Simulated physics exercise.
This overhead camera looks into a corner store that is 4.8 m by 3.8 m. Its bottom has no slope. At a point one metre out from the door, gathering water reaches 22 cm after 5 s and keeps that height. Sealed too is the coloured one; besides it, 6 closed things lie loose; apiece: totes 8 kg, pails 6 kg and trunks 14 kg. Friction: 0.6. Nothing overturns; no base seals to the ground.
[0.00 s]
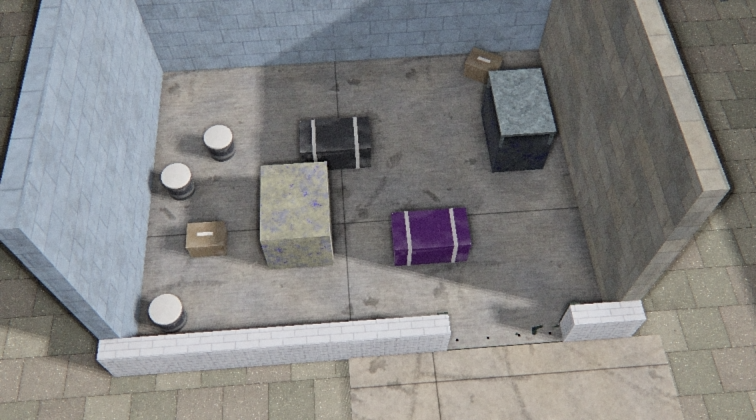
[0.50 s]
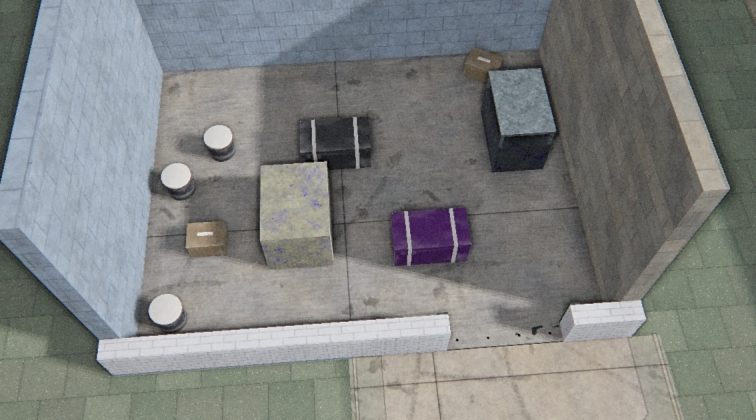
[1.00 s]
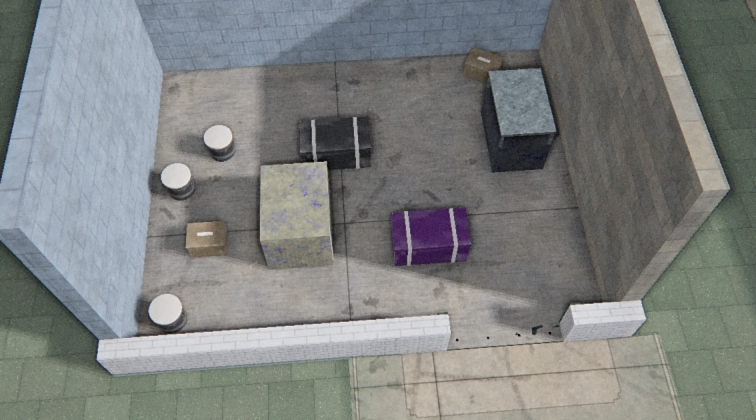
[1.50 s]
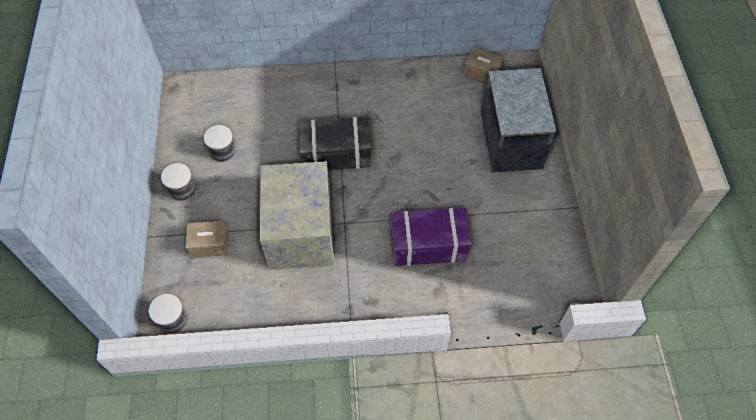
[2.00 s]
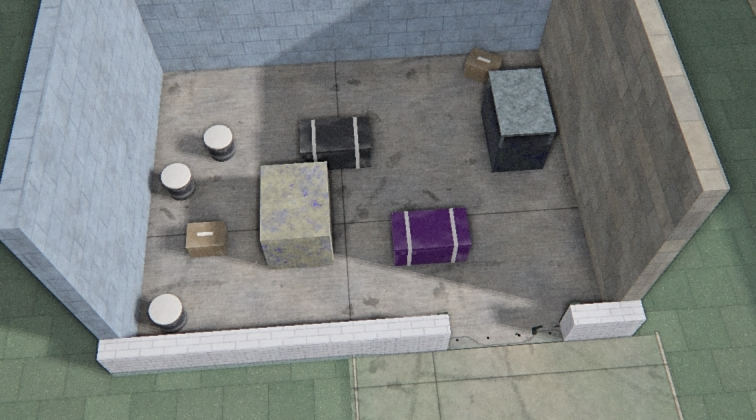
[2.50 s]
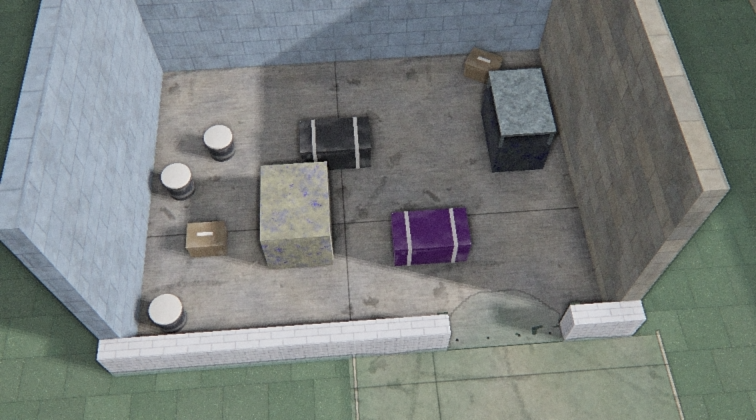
A walled room held trunks, blocks, small boxes and white-topped pails that all stayed still, while the ground outside turned green and a thin patch of water crept in through the doorway gap.
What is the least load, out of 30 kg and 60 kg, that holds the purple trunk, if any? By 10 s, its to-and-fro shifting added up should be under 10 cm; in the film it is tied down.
The heavier option is essential.
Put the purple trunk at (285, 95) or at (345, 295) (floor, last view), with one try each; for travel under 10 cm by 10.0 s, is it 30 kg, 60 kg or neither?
Heavier load only; any load.
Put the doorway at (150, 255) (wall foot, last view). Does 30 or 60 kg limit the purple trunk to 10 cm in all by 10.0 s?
Note: The lighter mass keeps it.
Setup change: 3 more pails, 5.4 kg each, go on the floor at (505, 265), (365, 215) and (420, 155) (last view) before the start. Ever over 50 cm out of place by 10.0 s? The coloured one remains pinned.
In that order: Beyond it, within it, beyond it.
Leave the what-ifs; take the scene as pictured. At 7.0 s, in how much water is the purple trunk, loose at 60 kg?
Depth: Approx. 6 cm.
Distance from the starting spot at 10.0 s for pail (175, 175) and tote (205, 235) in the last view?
Respectively 0 and 0 centimetres.
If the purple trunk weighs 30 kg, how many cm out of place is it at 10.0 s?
Roughly 150 cm.
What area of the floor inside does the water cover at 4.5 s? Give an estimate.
Near 4.5 m2 in all.
After 3.5 s the purple trunk would be 0 cm from its start with 30 kg and 0 cm from its start with 60 kg; 2 cm of water round it then.
After 4.5 s the purple trunk would be 0 cm from its start with 30 kg and 0 cm from its start with 60 kg; 5 cm of water round it then.
After 7.0 s the purple trunk would be 53 cm from its start with 30 kg and 0 cm from its start with 60 kg; 6 cm of water round it then.
After 10.0 s the purple trunk would be 153 cm from its start with 30 kg and 0 cm from its start with 60 kg; 8 cm of water round it then.
